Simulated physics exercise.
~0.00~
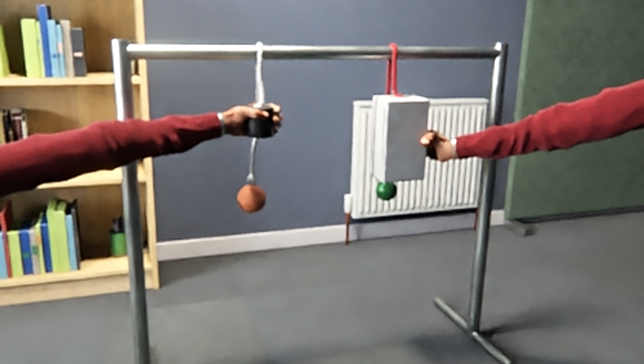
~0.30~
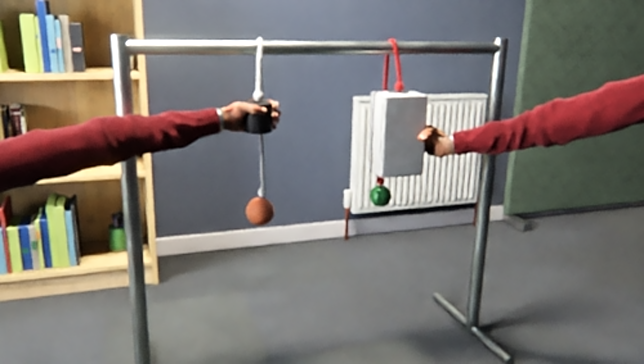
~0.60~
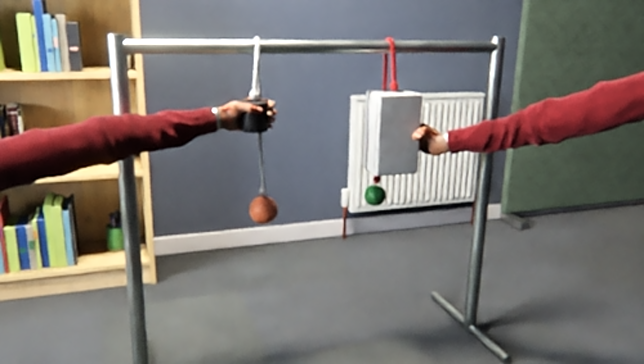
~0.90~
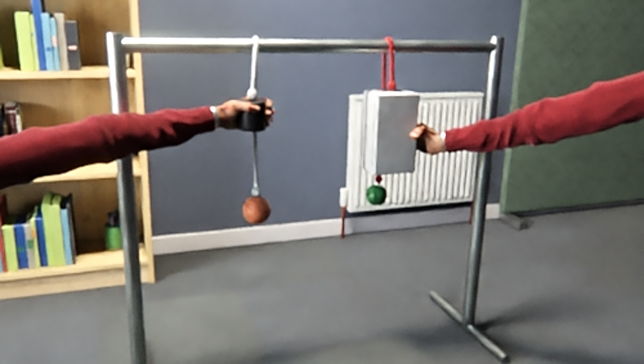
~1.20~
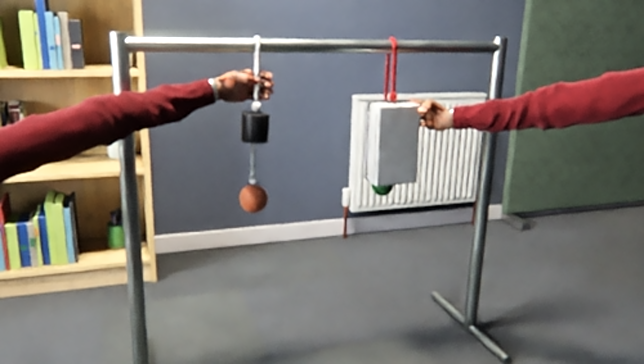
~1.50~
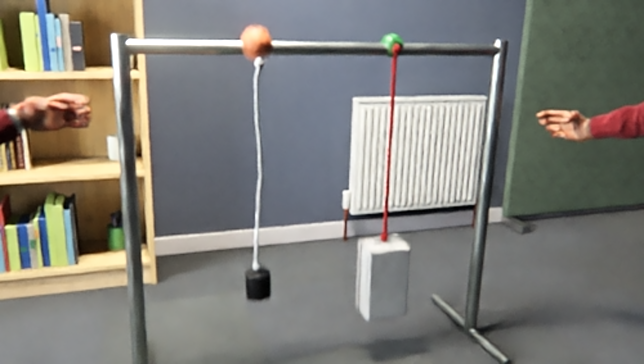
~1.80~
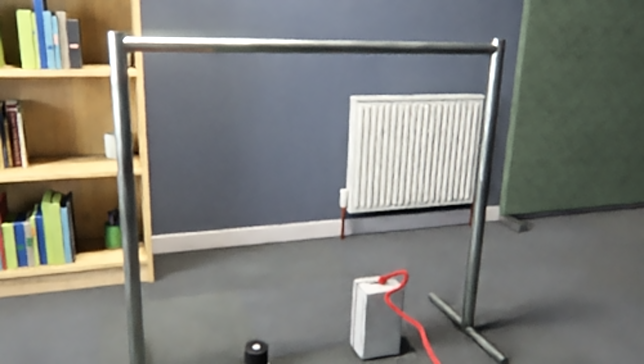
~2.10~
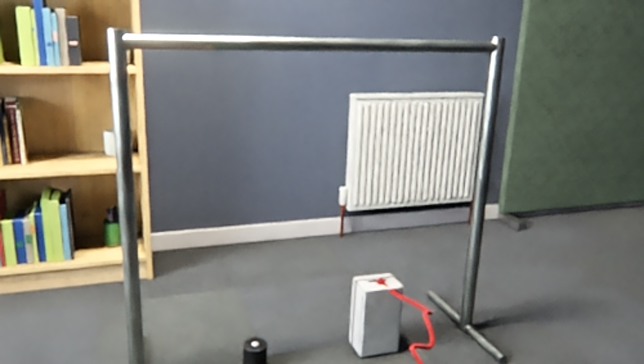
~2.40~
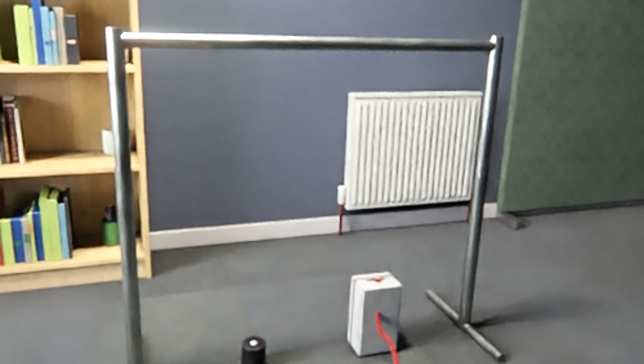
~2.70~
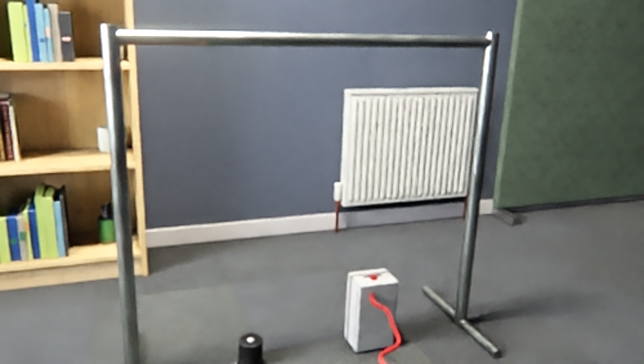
A small black cylinder and a white box hang on cords over a metal bar, each held by a red-sleeved arm, in a grey-floored room seen from the front by a slightly swaying camera. An orange ball dangles at left on the white cord and a green one at right on the red cord, with a bookshelf and radiator behind. The balls sway slightly, then the hands let go and draw back. The cylinder and box drop as both balls rise to the bar. Finally, both objects stand on the floor, the red cord beside the box, the bar bare.
